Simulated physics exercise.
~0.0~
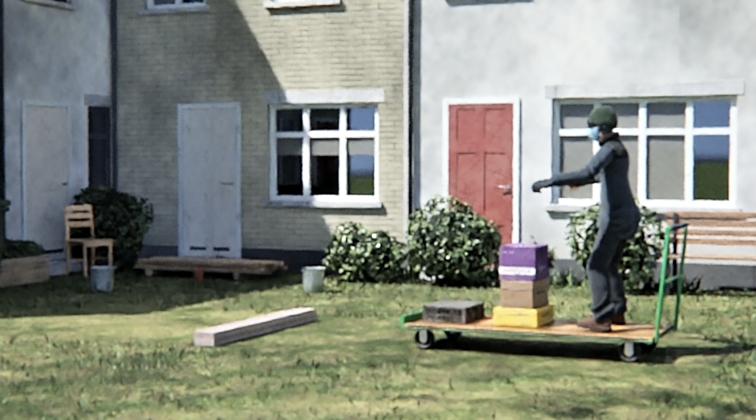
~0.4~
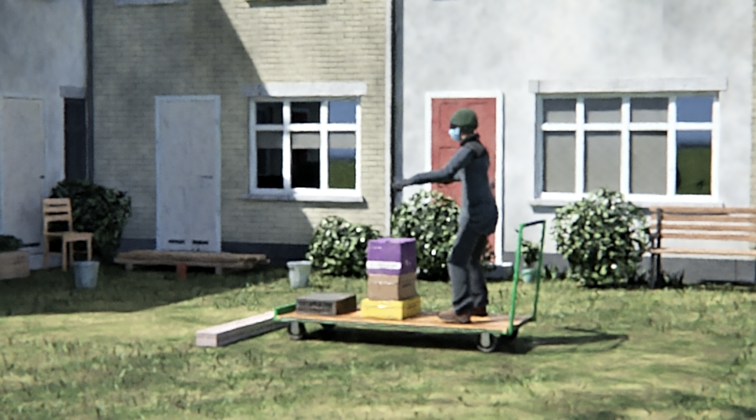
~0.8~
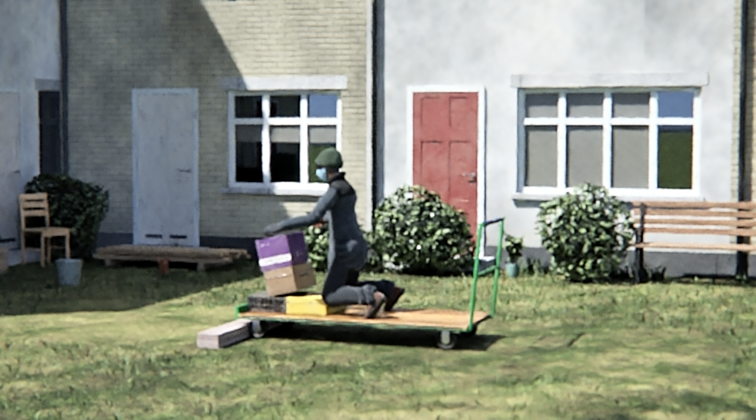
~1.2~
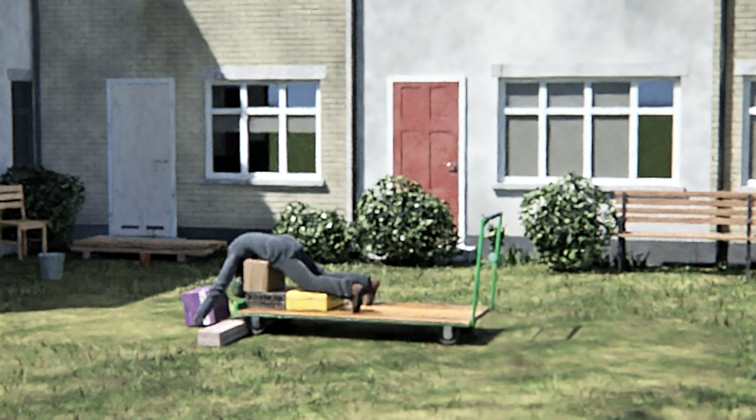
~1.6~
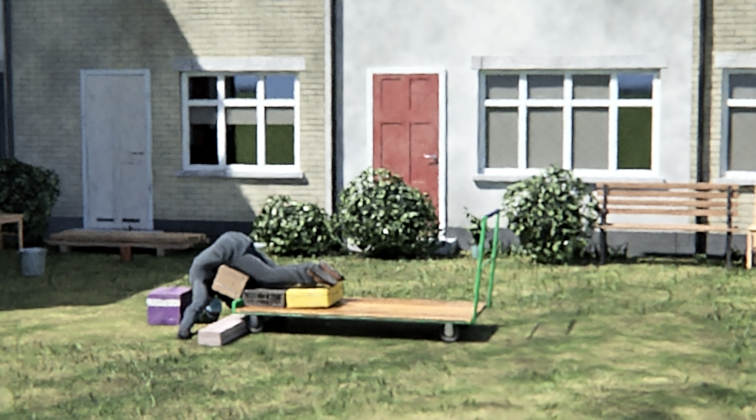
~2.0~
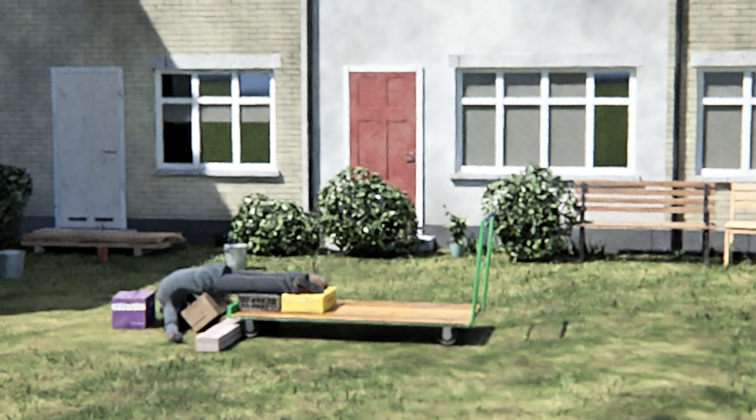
On a lawn, a trolley stops at a low step, pitching its rider and two boxes over the front.
